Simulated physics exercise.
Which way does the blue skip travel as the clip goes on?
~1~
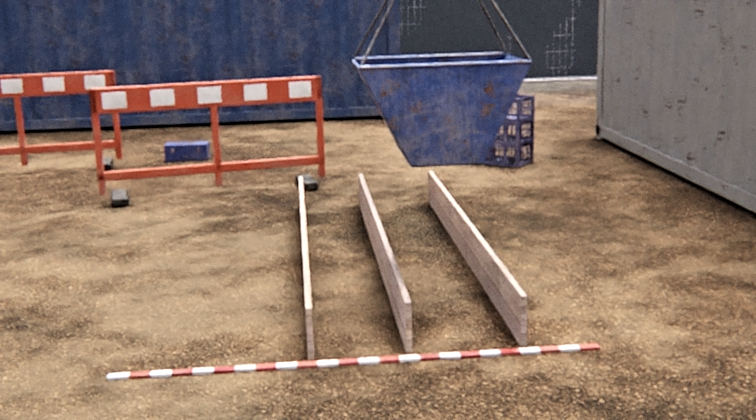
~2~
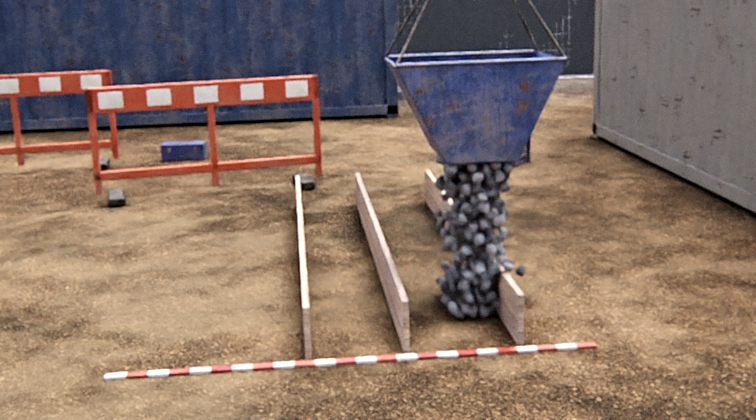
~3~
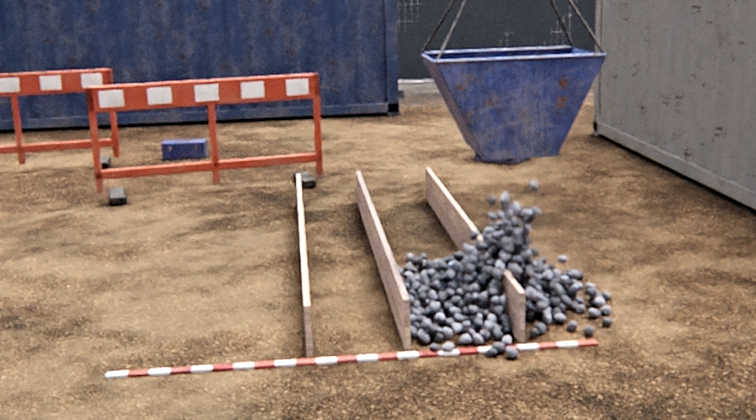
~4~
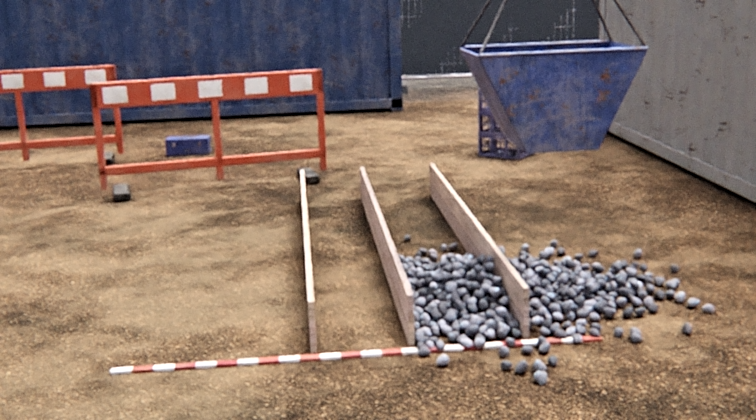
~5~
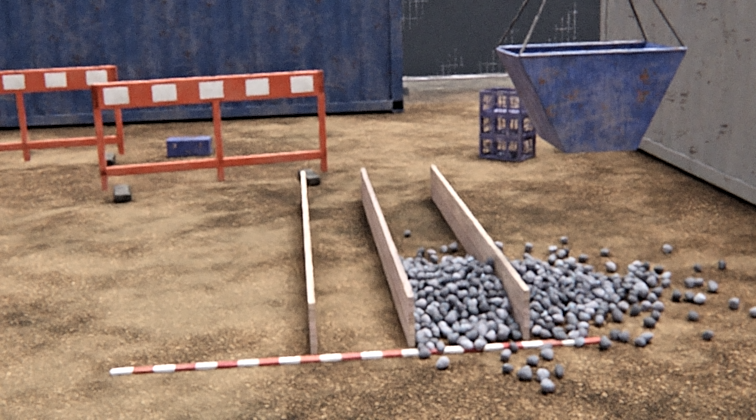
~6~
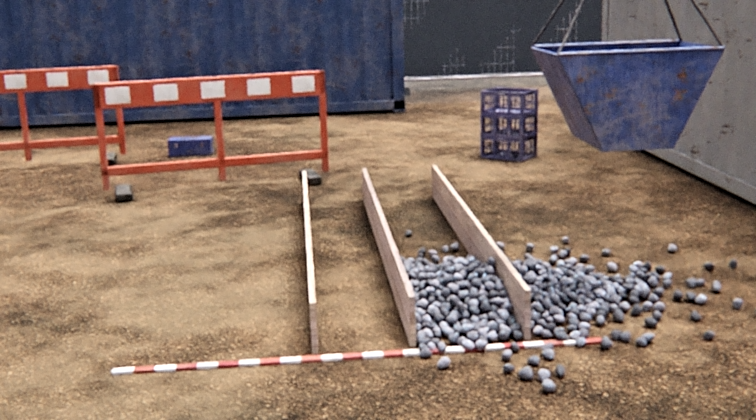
The blue skip travels to the right, and it keeps going that way after its stones have dropped out.
